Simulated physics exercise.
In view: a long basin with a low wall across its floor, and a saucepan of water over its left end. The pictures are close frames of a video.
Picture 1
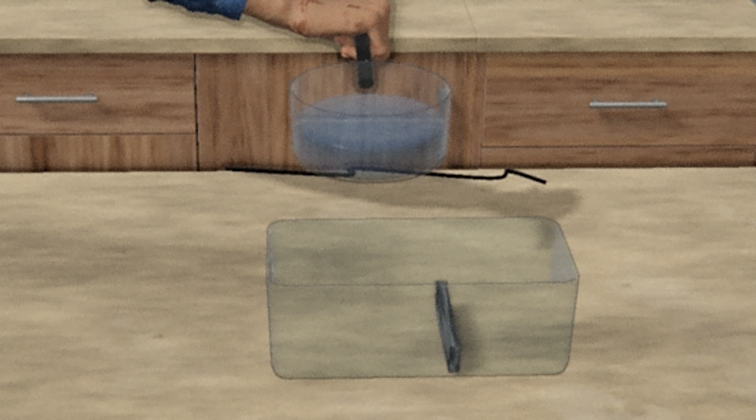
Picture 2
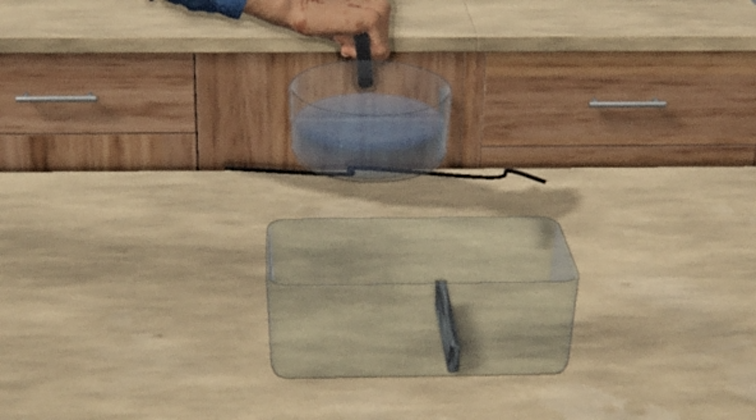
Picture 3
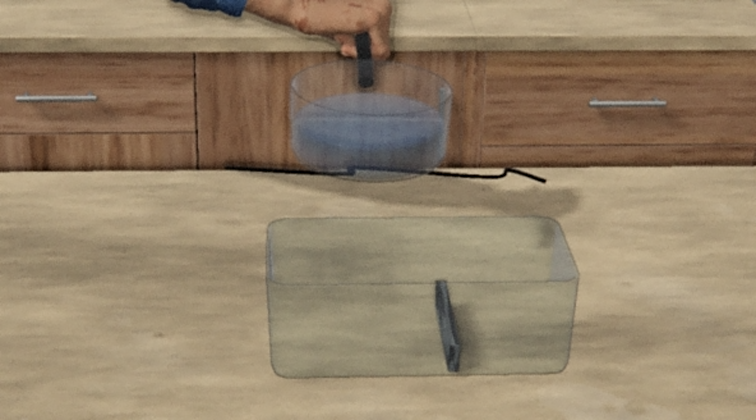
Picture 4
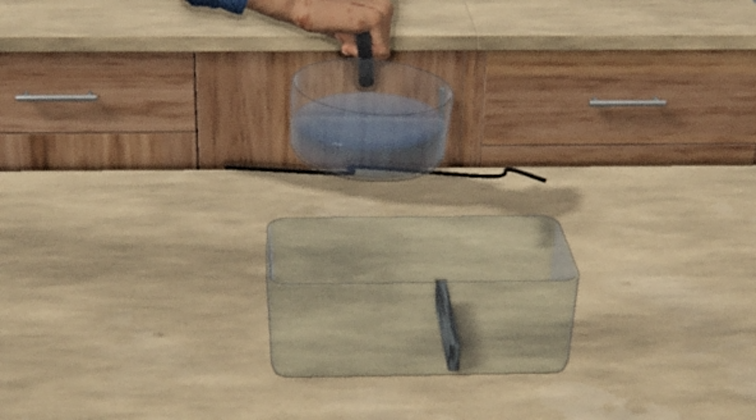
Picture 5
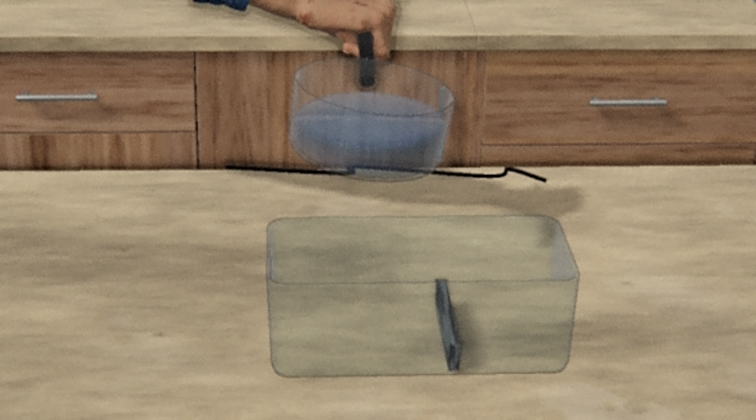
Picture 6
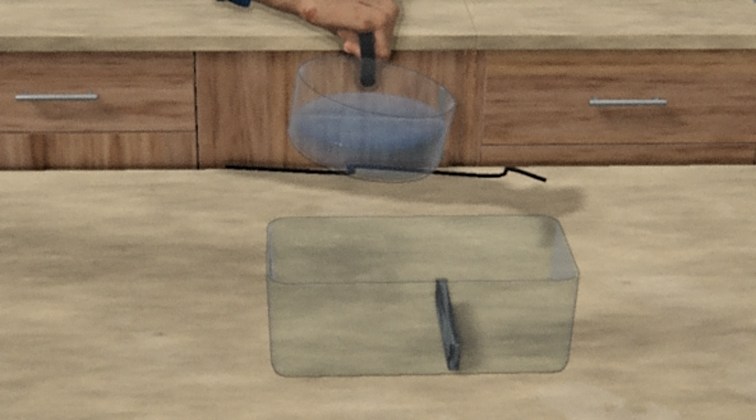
A hand holds a saucepan of water above a long basin and tilts it slightly right.
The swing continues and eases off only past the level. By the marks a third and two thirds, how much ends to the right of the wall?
In the end over two thirds is right of the wall.
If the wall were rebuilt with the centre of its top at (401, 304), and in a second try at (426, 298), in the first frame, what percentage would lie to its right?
First some 95, then 95 per cent.
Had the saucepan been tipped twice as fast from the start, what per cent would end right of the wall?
Roughly 60 in a hundred.
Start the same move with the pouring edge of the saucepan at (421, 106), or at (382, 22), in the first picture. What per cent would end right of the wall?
Roughly 55 per cent, and 35 per cent.
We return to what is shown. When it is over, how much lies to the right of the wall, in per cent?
Near 75 %.
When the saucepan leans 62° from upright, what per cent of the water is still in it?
It comes to 65 per cent or so.
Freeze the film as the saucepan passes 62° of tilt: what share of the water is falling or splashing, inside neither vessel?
Roughly 30 in a hundred.
A moment on, the saucepan is tipped part way and 67 per cent is still to pour, 0 is left of the wall and 5 right of it.
Next, the saucepan is tipped on its side and 14 per cent is still to pour, 6 is left of the wall and 67 right of it.
Then the saucepan is tipped right over and 1 per cent is still to pour, 19 is left of the wall and 79 right of it.
Later the saucepan is tipped right over and 0 per cent is still to pour, 22 is left of the wall and 77 right of it.
At rest 22 per cent lies left of the wall, 77 right of it and 1 outside.
